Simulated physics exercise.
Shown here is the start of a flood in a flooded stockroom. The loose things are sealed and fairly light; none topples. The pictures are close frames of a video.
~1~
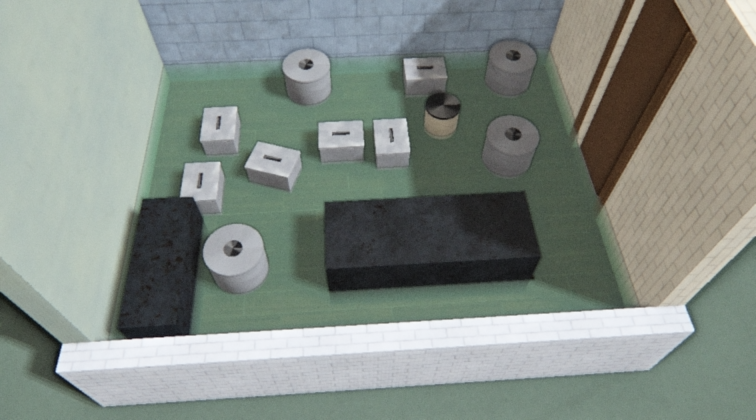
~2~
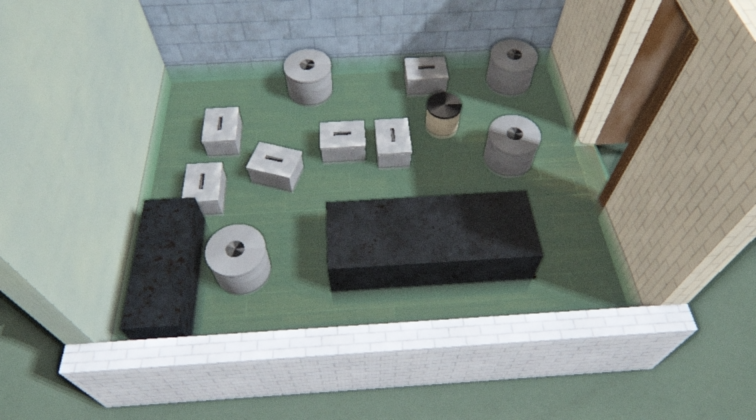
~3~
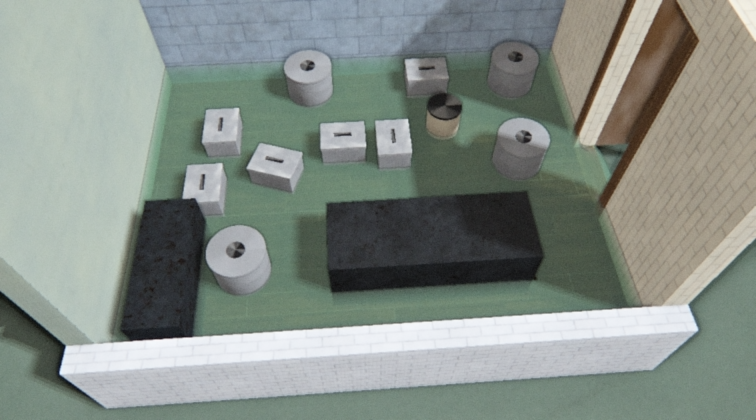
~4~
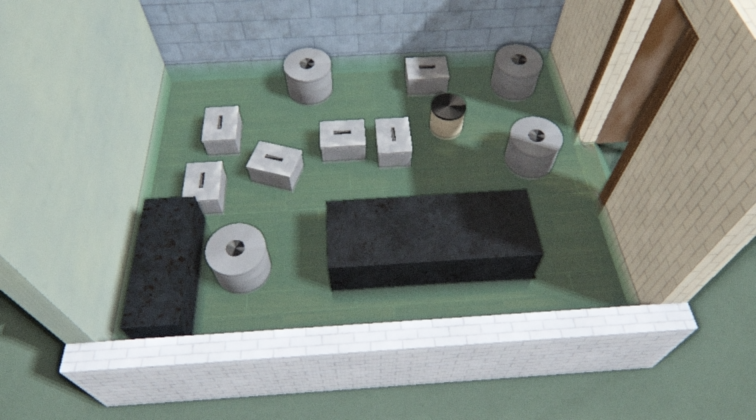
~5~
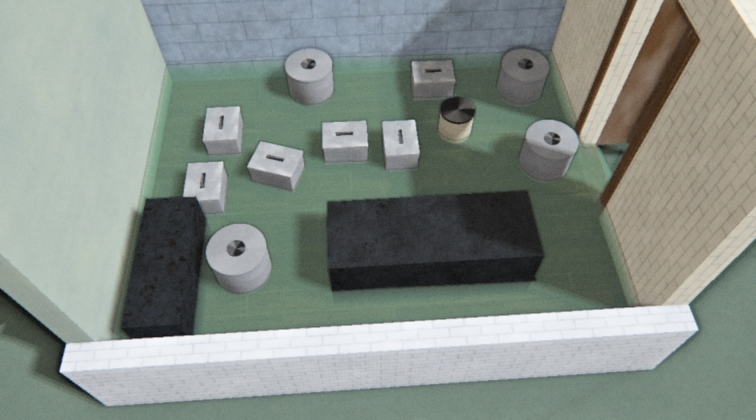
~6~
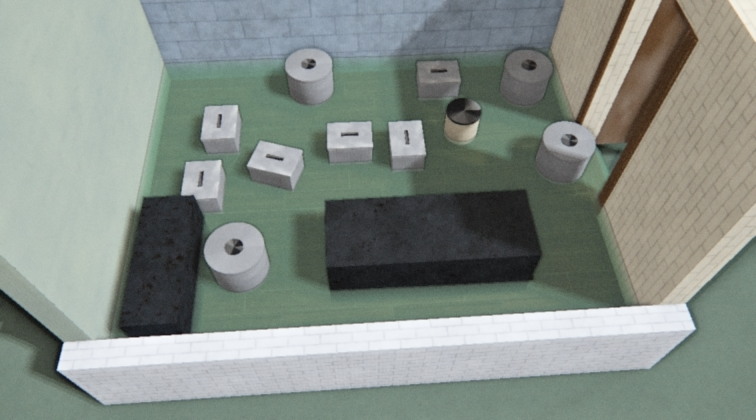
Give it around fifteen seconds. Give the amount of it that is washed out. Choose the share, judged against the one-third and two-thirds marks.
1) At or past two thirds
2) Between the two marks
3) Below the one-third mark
Between the two marks.
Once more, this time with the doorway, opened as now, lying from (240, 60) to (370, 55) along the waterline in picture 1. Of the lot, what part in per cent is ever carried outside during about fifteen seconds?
100 per cent.
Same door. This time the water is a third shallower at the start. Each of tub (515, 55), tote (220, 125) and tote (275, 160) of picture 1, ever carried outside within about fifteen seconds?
Sequence: Removed / not removed / not removed.
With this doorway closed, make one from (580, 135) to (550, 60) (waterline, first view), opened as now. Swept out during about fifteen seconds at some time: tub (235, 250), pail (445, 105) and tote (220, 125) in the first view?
One by one, that's not lost, lost, not lost.
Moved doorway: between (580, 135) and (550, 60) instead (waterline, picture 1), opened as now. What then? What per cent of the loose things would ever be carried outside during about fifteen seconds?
Close to 70 %, I think.
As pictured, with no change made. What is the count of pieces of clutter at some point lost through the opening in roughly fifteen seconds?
That comes out at 6.
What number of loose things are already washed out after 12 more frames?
The number works out to 3.
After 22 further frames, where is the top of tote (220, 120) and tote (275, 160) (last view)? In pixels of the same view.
(292, 122) and (392, 149), give or take.
A moment on, 1 of 11 are out; 10 afloat.
Next, 3 of 11 are out; 8 afloat.
Later, 5 of 11 are out; 6 afloat.
In the end, 6 of 11 are out; 5 afloat.
